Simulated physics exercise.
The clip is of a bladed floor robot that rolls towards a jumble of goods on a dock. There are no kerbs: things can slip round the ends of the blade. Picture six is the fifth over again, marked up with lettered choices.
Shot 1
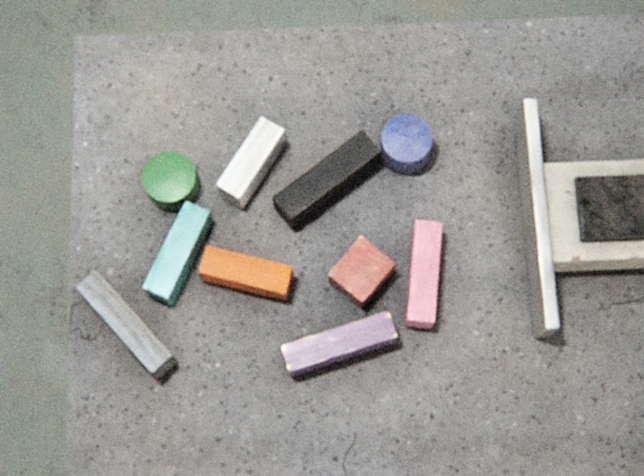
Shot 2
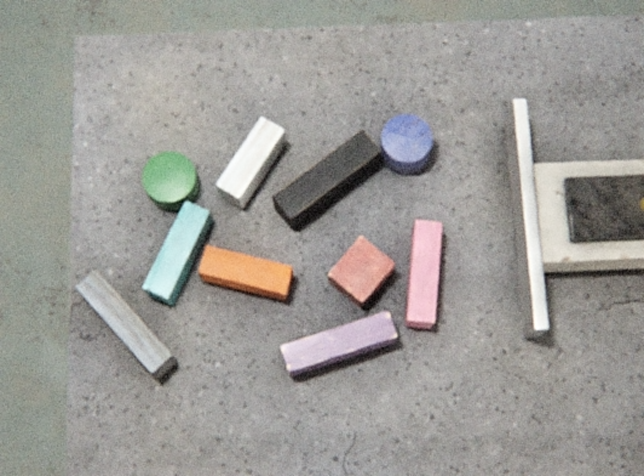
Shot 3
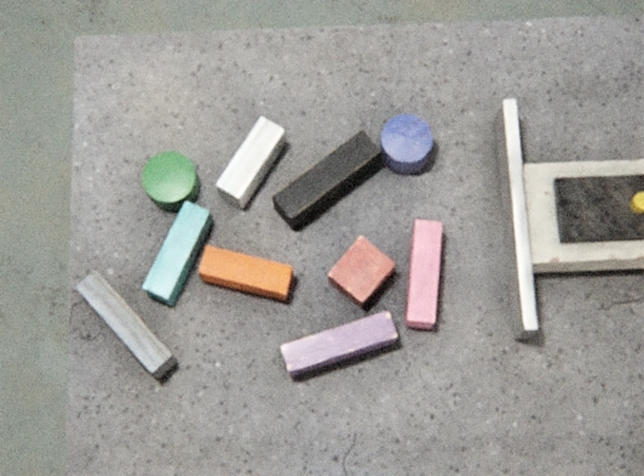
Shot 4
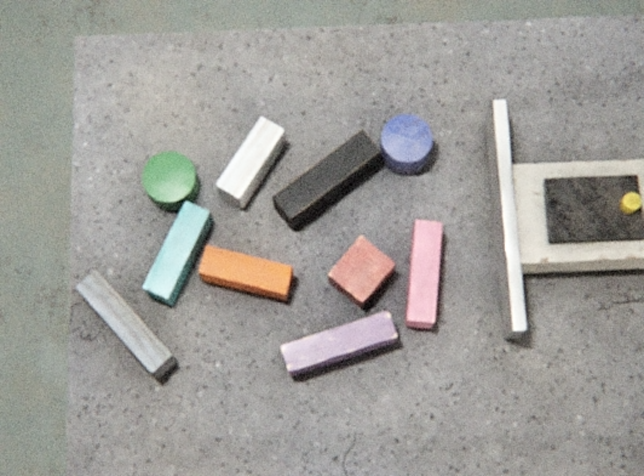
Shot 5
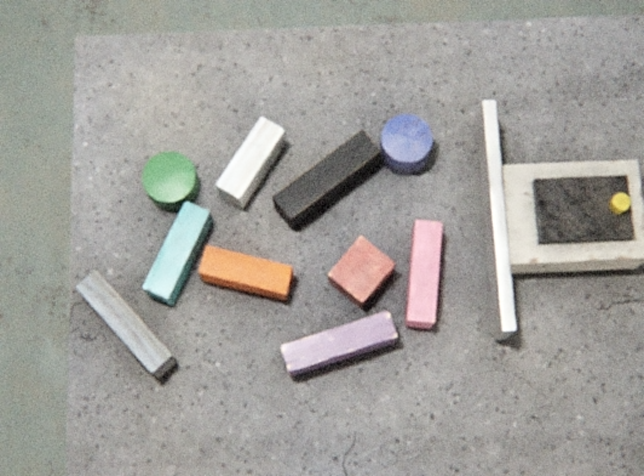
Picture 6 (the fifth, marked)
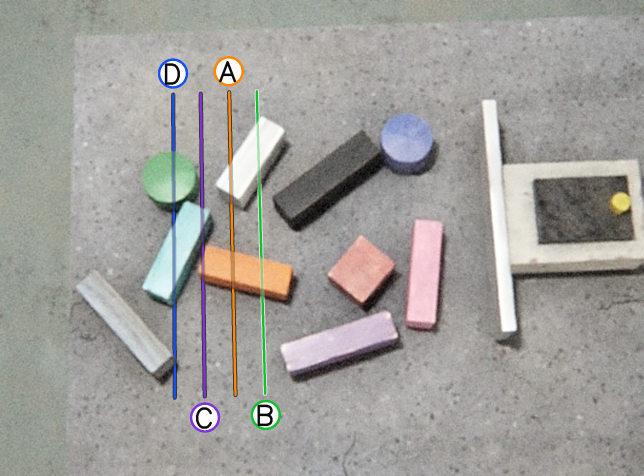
On a grey speckled dock surface, a pale robot with a wide upright blade moves slowly left from the right side towards a scattered group of coloured sticks, two round canisters and a red crate, which all stay still.
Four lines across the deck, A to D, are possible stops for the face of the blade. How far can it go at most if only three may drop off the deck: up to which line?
Stop at D.
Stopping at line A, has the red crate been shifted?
Yes.
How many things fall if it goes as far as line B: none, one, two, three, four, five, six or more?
The count is none.
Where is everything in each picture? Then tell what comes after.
The first frame shows red crate (361, 273); white stick (251, 164); grey stick (128, 324).
The second frame shows robot (608, 208); black stick (327, 180).
The third frame shows robot (597, 208); orange stick (247, 273).
The fourth frame shows robot (586, 209); green canister (171, 182).
The fifth frame shows robot (576, 209); blue canister (405, 146); red crate (361, 273); white stick (251, 164).
On the marked copy, A at (232, 238); B at (261, 237); C at (203, 239); D at (174, 240).
Taking D. A third of the way, robot (459, 214); purple bar (303, 354); blue canister (344, 143).
Two thirds of the way, robot (339, 219); green canister (131, 188); turquoise bar (140, 250).
When it is over, robot (250, 222); grey stick over the edge; turquoise bar over the edge; three fallen.
As for the rest, A is within the limit but short; B is within the limit but short; C is within the limit but short.
